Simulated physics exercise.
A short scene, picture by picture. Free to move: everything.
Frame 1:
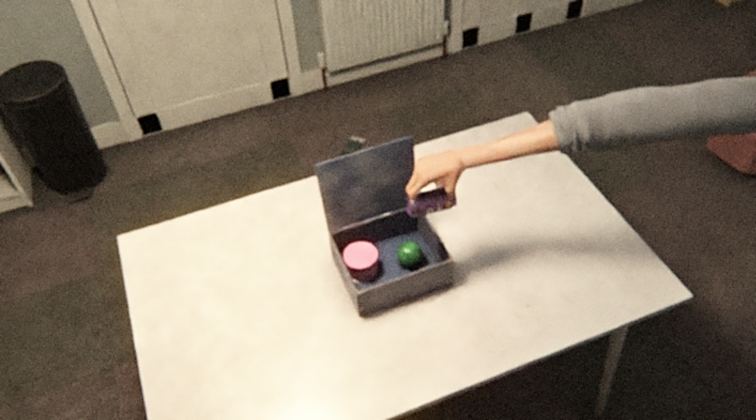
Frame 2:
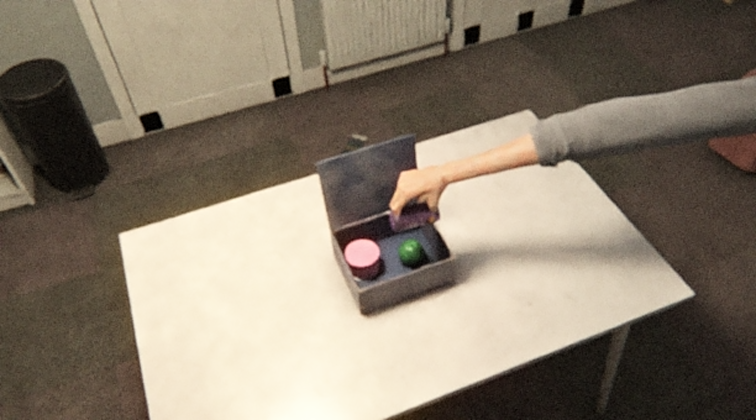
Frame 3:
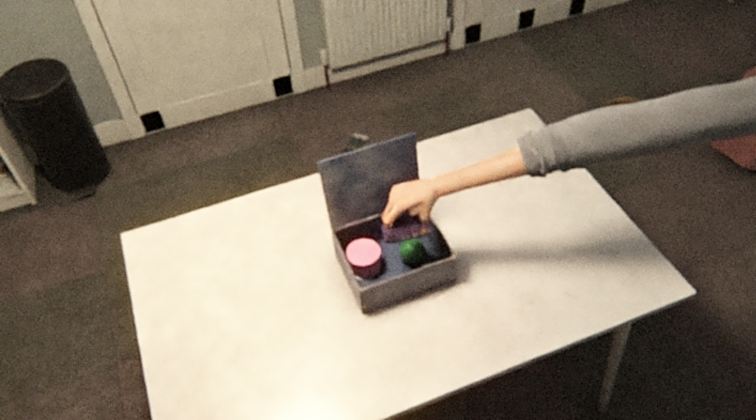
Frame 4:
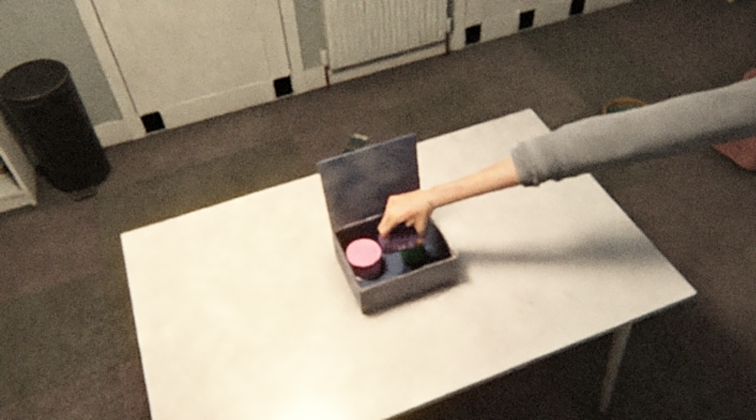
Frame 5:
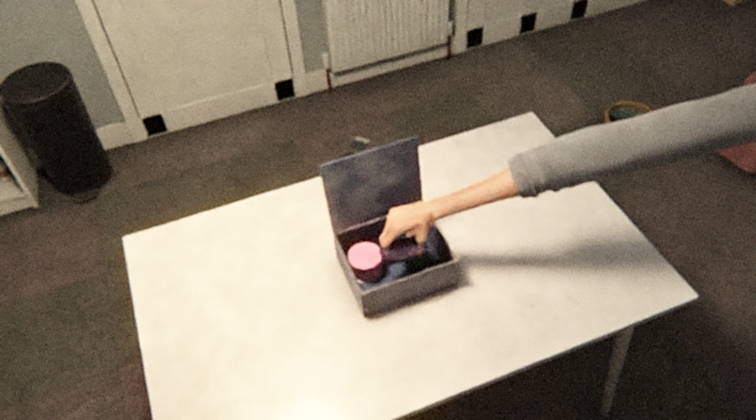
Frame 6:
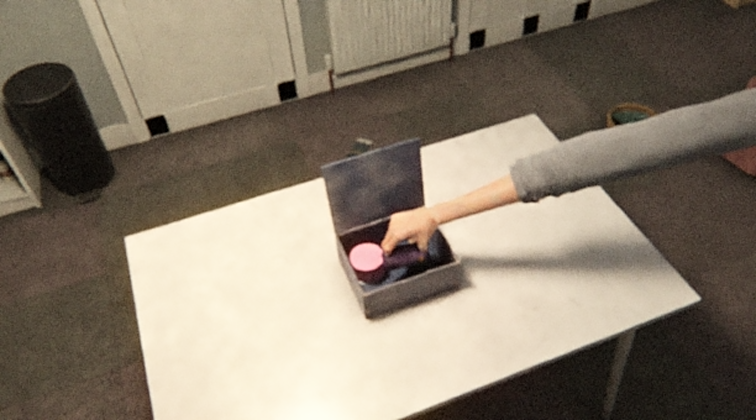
A hand holding a purple can came down into an open box on a table, beside a pink-topped container, covering the green apple from view and keeping hold of the can inside.
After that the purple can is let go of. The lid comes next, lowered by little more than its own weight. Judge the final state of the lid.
The lid is fully down.
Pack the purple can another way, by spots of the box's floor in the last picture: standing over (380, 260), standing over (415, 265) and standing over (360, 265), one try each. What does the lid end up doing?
The first placement leaves the lid fully closed, the second fully closed, and the third partly open.
Then, 0.50 s later than the last frame, purple can moved about its own width near (413, 278).
Then, 1.40 s later than the last frame, lid 72° above the rim; purple can moved about its own width near (413, 278); green apple moved a little.
Then, 1.80 s later than the last frame, lid 39° above the rim; purple can moved about its own width near (413, 278); green apple moved a little.
Then, 2.10 s later than the last frame, lid 6° above the rim; purple can moved about its own width near (413, 278); green apple moved a little.
When it is over, lid shut; moved from the start, purple can; the other 2 as before. End places, in pixels of the last picture, purple can near (413, 278).
